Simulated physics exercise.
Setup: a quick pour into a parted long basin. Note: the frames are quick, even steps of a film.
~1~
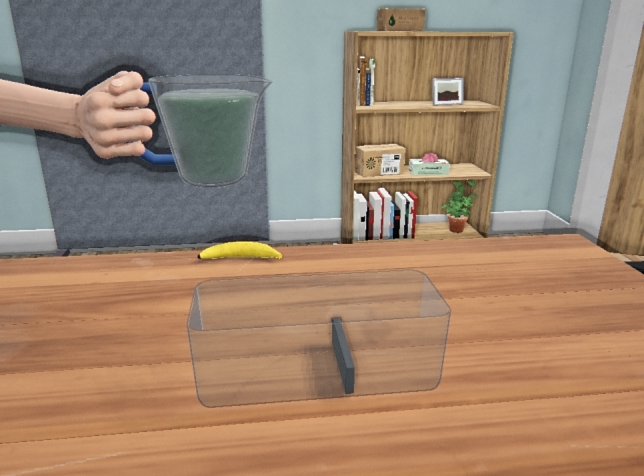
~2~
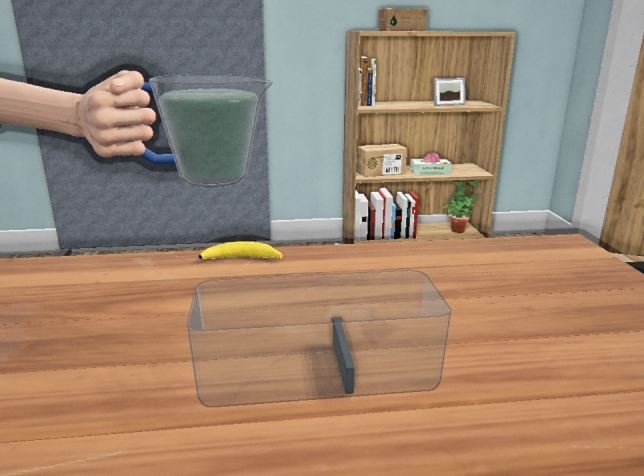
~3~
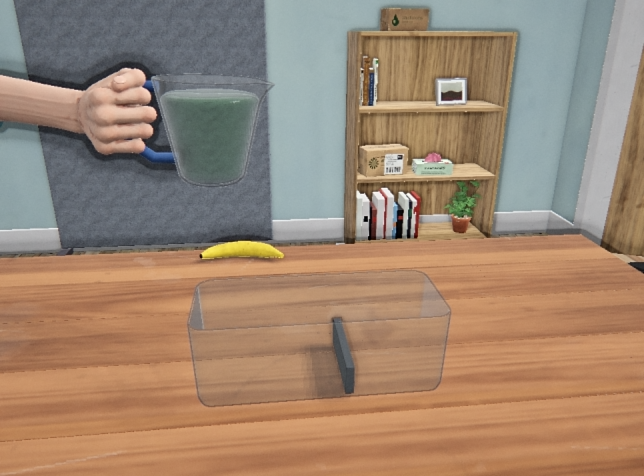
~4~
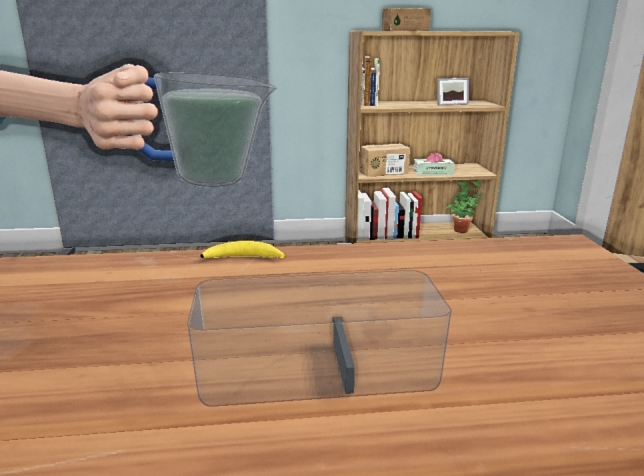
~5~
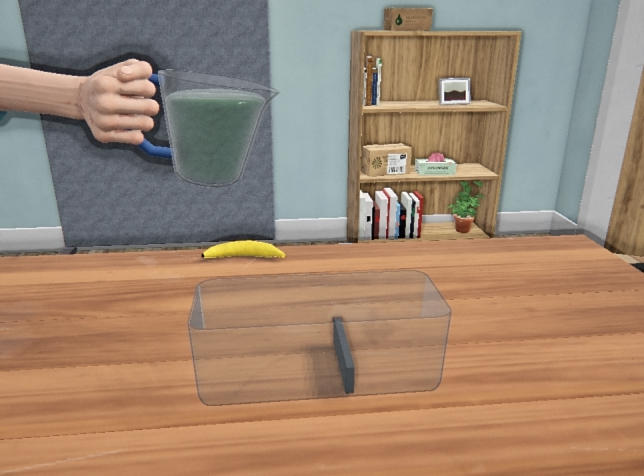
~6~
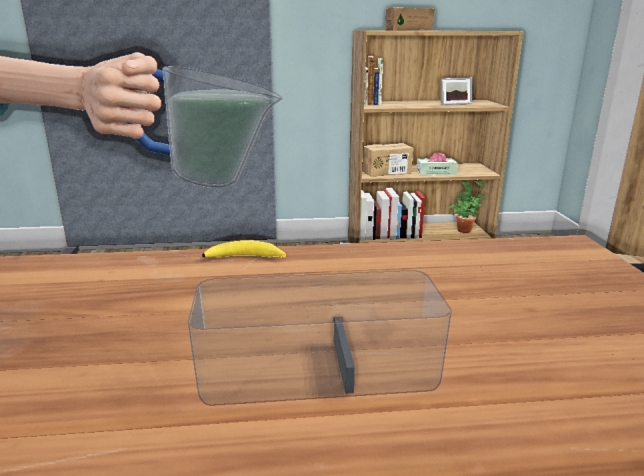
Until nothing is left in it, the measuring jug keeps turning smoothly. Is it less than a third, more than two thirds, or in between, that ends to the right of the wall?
Most likely the amount right of the wall will lie in the middle range, one third to two thirds.
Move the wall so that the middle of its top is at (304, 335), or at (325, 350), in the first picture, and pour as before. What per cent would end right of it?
Result: 95 % first, 70 % second.
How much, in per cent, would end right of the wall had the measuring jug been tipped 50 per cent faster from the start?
Something like 40 in a hundred.
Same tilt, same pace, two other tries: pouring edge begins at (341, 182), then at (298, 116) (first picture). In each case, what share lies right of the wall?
Start one gives some 90 %, start two some 75 %.
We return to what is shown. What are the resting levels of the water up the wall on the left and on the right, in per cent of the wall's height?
The left part 30 per cent, the right part 60.
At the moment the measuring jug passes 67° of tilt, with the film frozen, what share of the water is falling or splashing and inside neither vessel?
Near 25 parts in a hundred.
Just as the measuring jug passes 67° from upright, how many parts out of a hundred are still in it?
About 70 per cent.
A moment on, the measuring jug is tipped part way and 68 per cent is still to pour, 2 is left of the wall and 4 right of it.
Next, the measuring jug is tipped on its side and 13 per cent is still to pour, 14 is left of the wall and 48 right of it.
Then the measuring jug is tipped right over and 0 per cent is still to pour, 41 is left of the wall and 56 right of it.
Later the measuring jug is tipped right over and 0 per cent is still to pour, 41 is left of the wall and 57 right of it.
At rest 41 per cent lies left of the wall, 57 right of it and 2 outside.
